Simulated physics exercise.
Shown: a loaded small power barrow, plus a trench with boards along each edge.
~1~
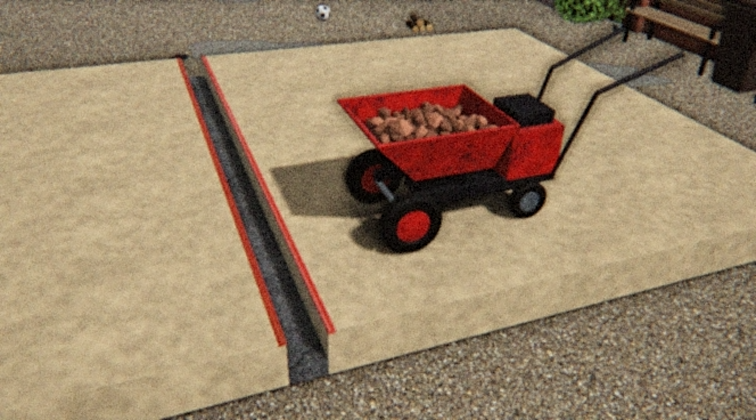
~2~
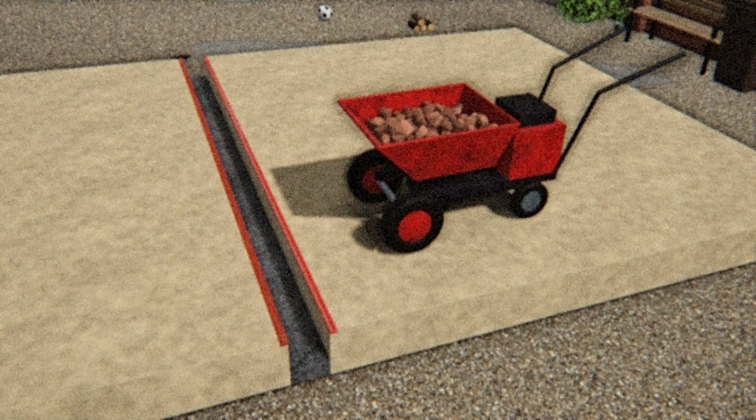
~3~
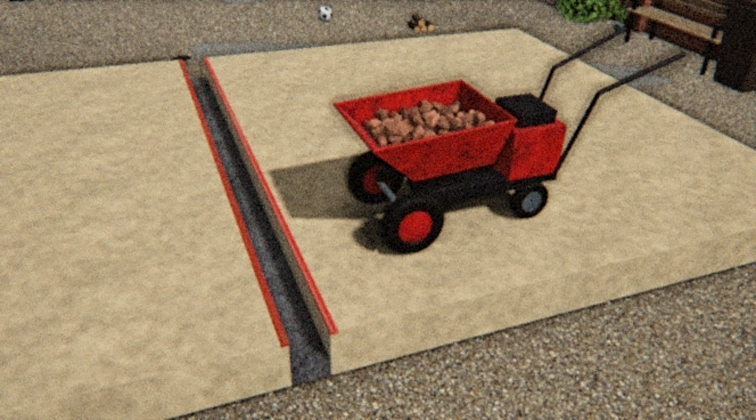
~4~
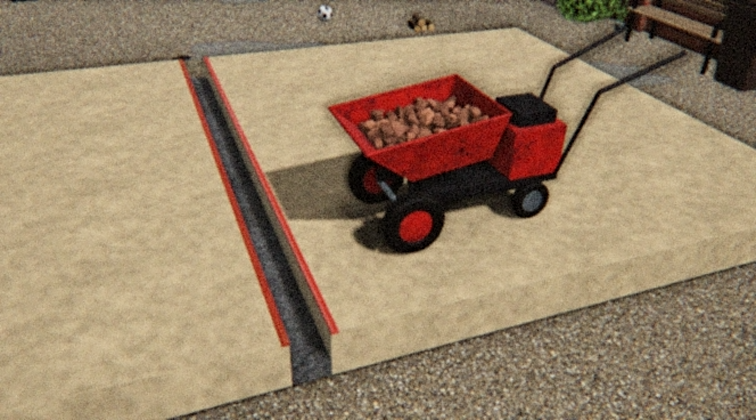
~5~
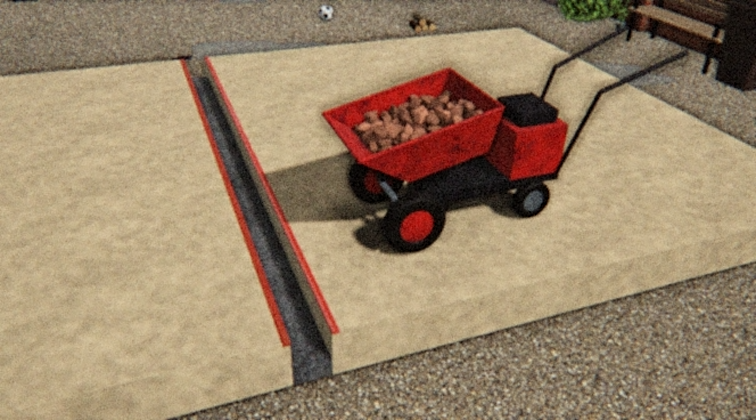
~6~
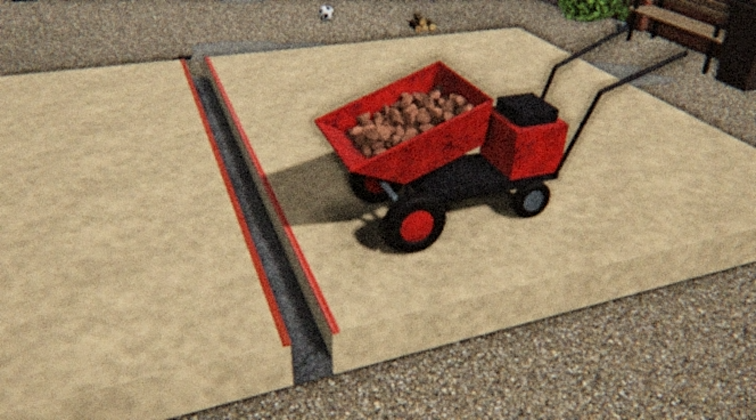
The clip shows a small red power barrow loaded with lumps of rubble, standing on a sandy slab beside a narrow, board-edged trench. Its skip starts level, then gradually tilts forward to the left while the wheels stay in place.
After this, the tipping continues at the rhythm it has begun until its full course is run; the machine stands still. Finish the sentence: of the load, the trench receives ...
The majority.
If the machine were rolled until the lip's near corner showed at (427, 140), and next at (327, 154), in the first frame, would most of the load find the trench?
Result A - a minority; result B - a minority.
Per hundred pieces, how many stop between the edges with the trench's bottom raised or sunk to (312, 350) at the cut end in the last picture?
I'd guess close to 50 percent.
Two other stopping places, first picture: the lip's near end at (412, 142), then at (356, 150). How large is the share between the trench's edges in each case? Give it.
You'd get 40 in a hundred the first time and 70 in a hundred the second.
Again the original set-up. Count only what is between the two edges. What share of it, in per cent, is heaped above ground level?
Roughly 15 %.
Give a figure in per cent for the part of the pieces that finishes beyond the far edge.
10 %.
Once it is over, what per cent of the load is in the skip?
Around 25 in a hundred.
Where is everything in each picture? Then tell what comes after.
Lip of the skip (378, 147), level; top of the load (443, 123), lumps of rubble; first edge of the trench (316, 296); far edge (269, 307), the trench under half as wide as the skip, and about as deep as wide, in the first frame.
Lip of the skip (378, 148), level; top of the load (443, 122), in the second frame.
Lip of the skip (373, 151), tipped barely; top of the load (440, 121), in the third frame.
Lip of the skip (367, 155), tipped a little; top of the load (445, 117), in the fourth frame.
Lip of the skip (360, 162), tipped a little; top of the load (439, 114), in the fifth frame.
Lip of the skip (351, 170), tipped clearly; top of the load (446, 109); first edge of the trench (320, 296); far edge (273, 307), in the sixth frame.
Just after the last frame, skip tipped steeply; every one in the skip.
A moment on, skip tipped right over; the larger part in the skip; just a few short of the trench; roughly a quarter in or heaped over the trench; just a few beyond it; just a few falling.
Further on, skip tipped right over; roughly a quarter in the skip; just a few short of the trench; roughly two thirds in or heaped over the trench; about a tenth beyond it.
When it is over, skip tipped right over; roughly a quarter in the skip; just a few short of the trench; roughly two thirds in or heaped over the trench; about a tenth beyond it.
